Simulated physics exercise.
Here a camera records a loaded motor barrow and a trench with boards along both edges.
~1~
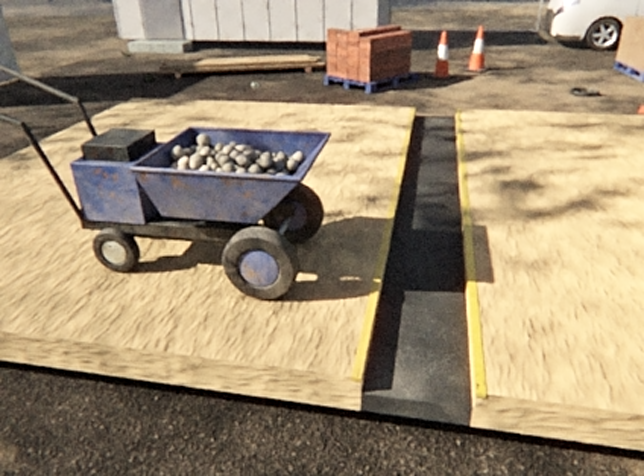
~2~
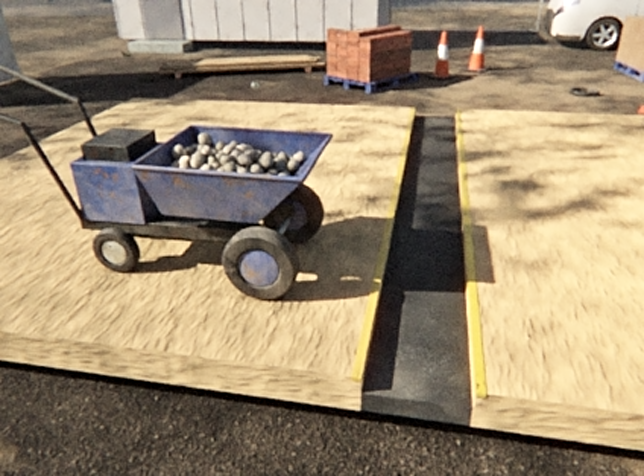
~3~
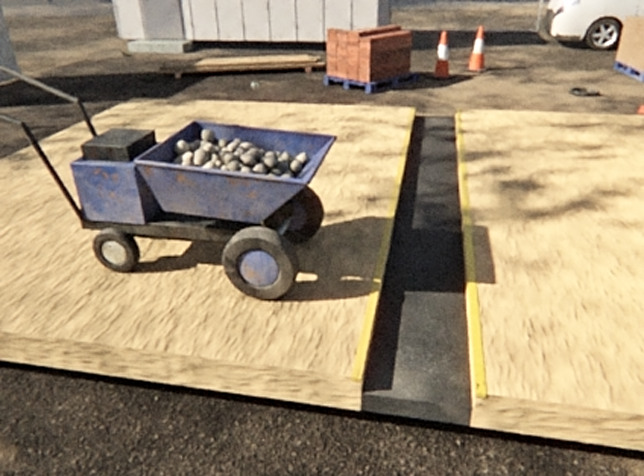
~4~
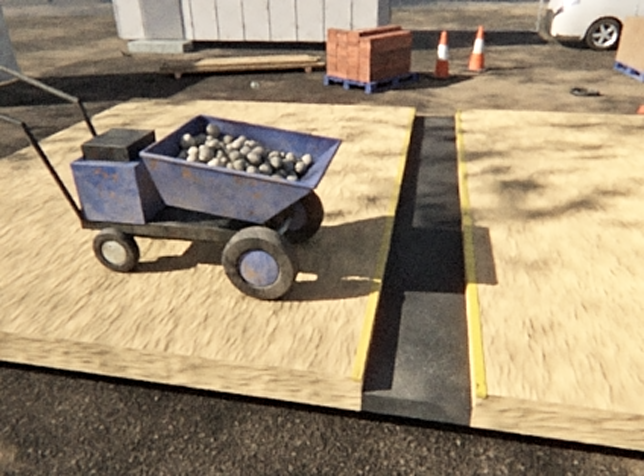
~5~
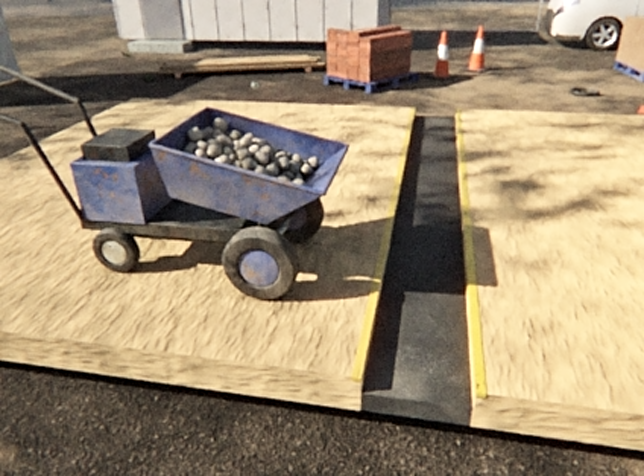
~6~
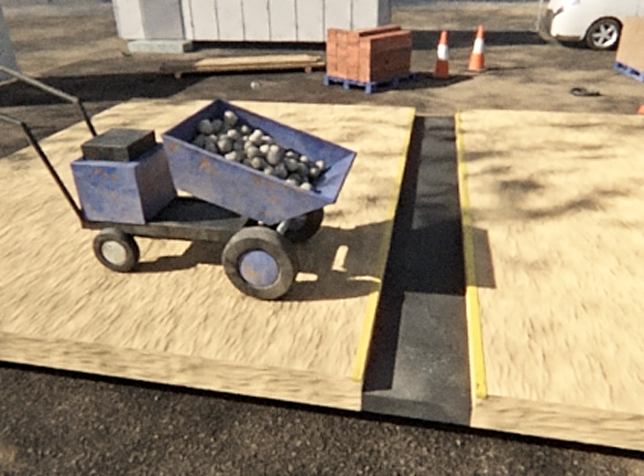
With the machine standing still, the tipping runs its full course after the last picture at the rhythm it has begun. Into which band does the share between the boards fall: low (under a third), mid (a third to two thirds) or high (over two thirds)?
The high band.
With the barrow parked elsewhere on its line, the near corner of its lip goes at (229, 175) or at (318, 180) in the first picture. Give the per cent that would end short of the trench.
In order, close to 50 and 0 in a hundred.
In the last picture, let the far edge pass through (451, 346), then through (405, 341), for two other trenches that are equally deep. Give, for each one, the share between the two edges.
Roughly 80 % and 30 %.
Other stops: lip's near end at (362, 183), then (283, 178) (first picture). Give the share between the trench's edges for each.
About 60 per cent for the first spot and about 80 per cent for the second.
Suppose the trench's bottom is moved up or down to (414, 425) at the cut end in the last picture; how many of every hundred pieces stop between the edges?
The share would be around 100 in a hundred.
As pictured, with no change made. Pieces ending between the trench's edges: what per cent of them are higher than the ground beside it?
My best guess is some 35 per cent.
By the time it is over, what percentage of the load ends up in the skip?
About 5 per cent.
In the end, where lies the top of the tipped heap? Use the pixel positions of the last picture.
About (409, 267).
Shortly afterwards, skip tipped steeply; the whole lot in the skip.
Next, skip tipped steeply; near two thirds in the skip; only a few short of the trench; near a third in or heaped over the trench; only a few falling.
Some moments later, skip tipped right over; a little in the skip; only a few short of the trench; the bulk in or heaped over the trench; only a few beyond it.
In the end, skip tipped right over; a little in the skip; a little short of the trench; the bulk in or heaped over the trench; only a few beyond it.
